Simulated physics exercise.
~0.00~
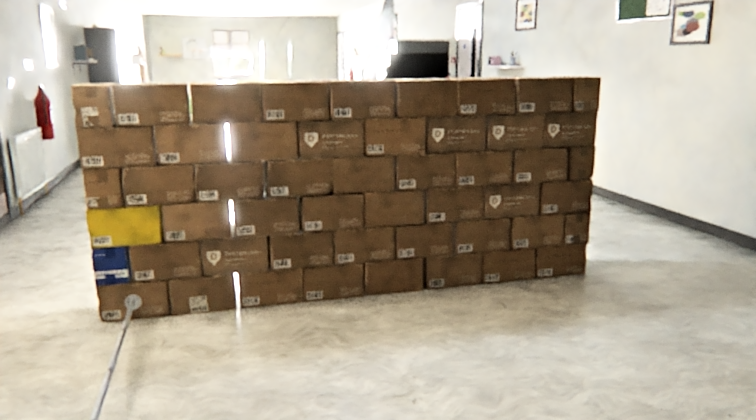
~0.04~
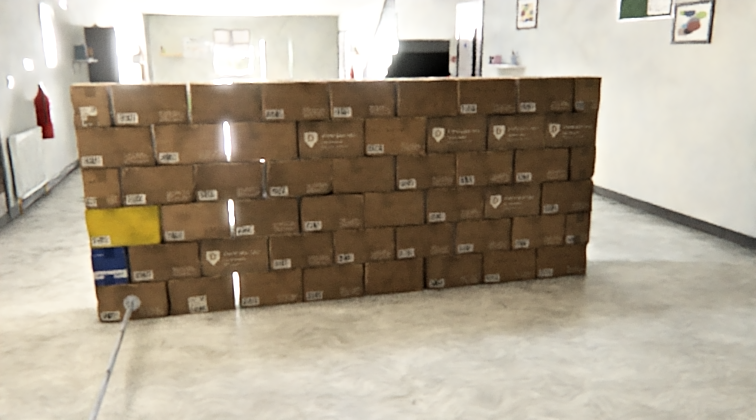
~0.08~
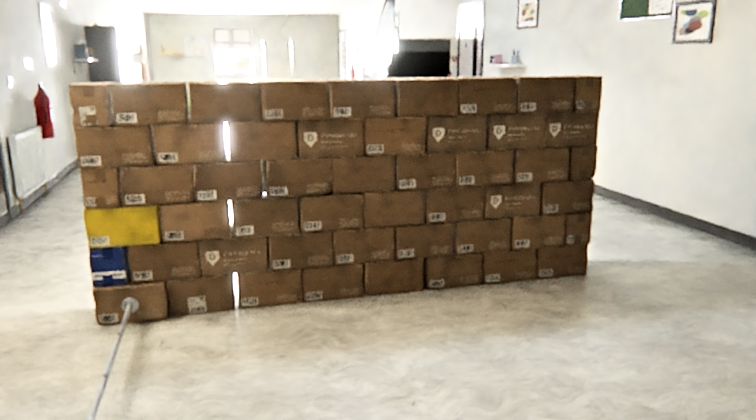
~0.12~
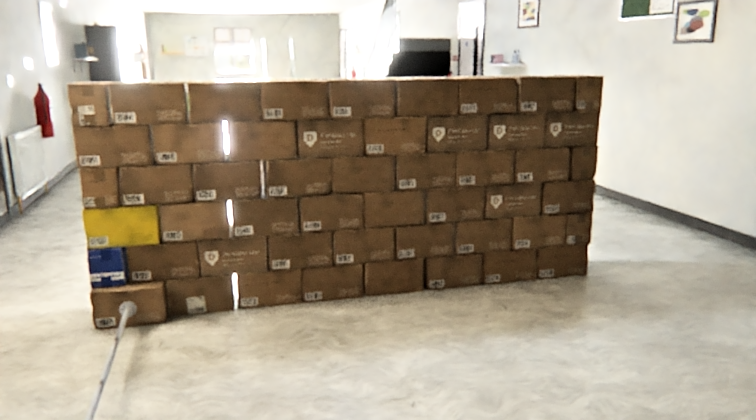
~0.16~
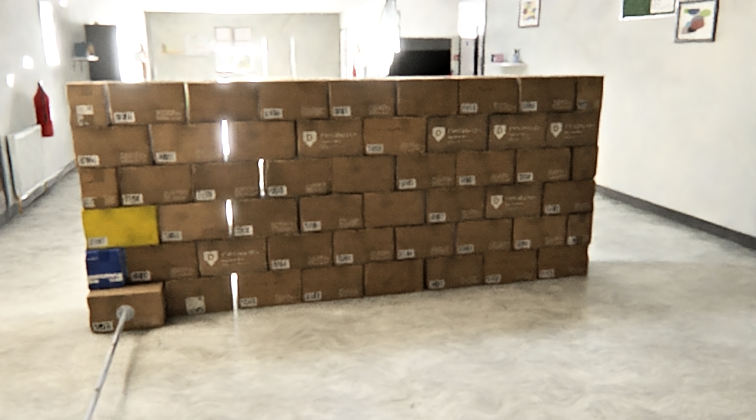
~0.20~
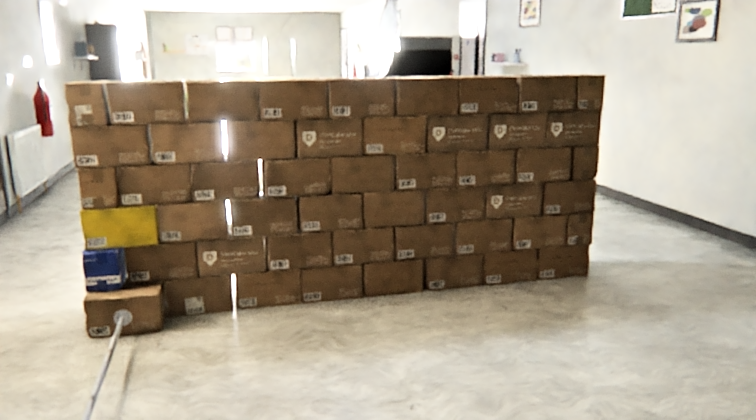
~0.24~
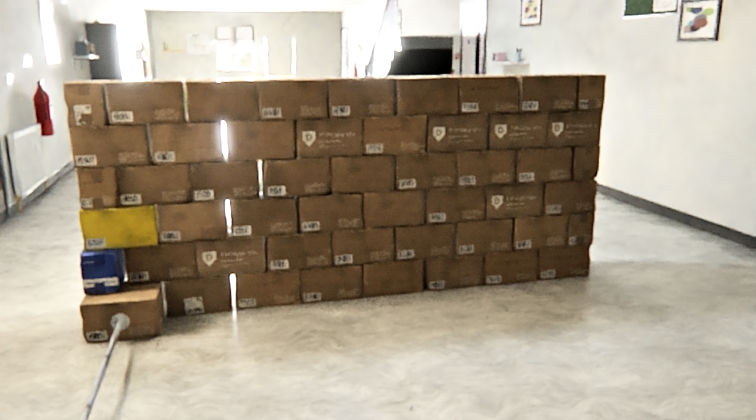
In a bright, white-walled room, a long rod slowly drew the bottom left carton partway out of a wide wall of brown boxes, and at the end the blue and yellow cartons above it were still up, with the wall standing.
